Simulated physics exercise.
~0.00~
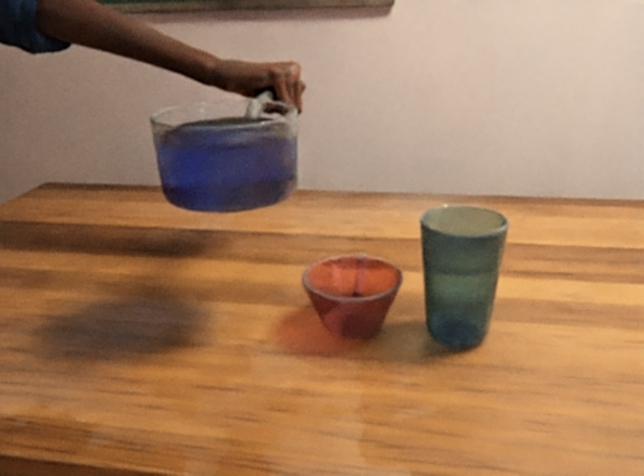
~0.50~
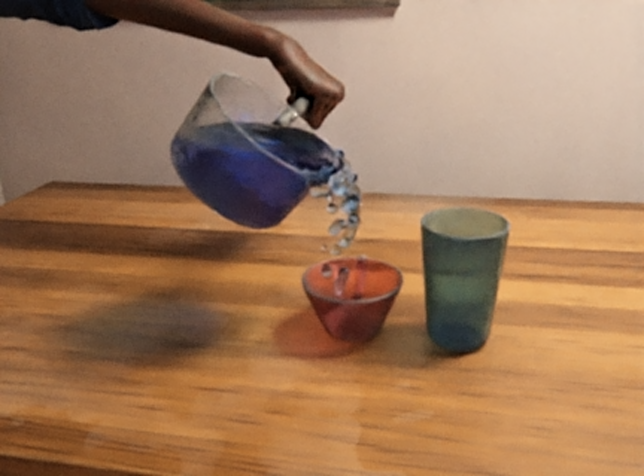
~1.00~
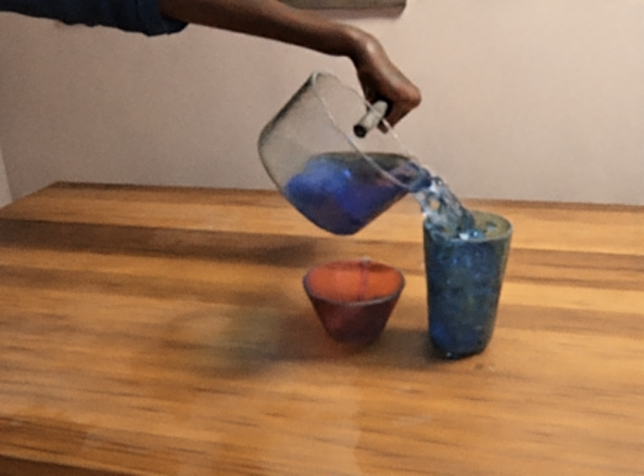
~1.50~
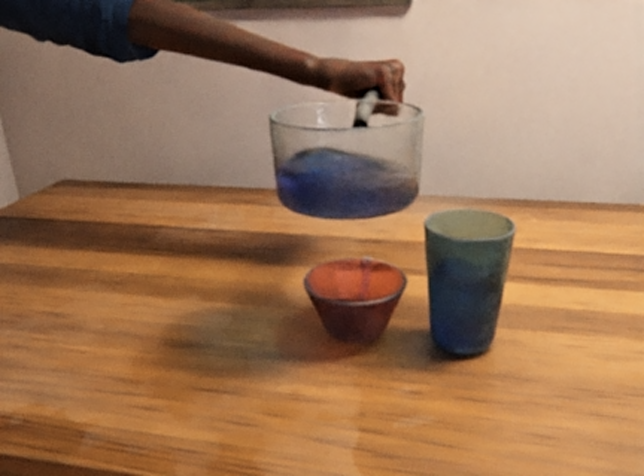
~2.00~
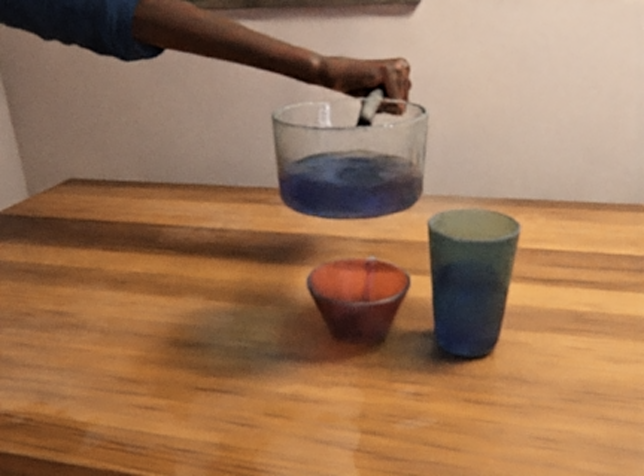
A hand holds a clear glass pot of blue water by its handle above a wooden table, where a small red cup and a taller blue-green tumbler stand side by side. The hand tips the pot to the right, and water spills from its rim in a broken stream into the red cup. Still tilted, the pot moves right and pours into the tumbler, which fills with bluish water. The hand then brings the pot back level, the water inside swaying before it calms. At the end the partly emptied pot hangs steady above the red cup, with the tumbler holding blue water beside it.
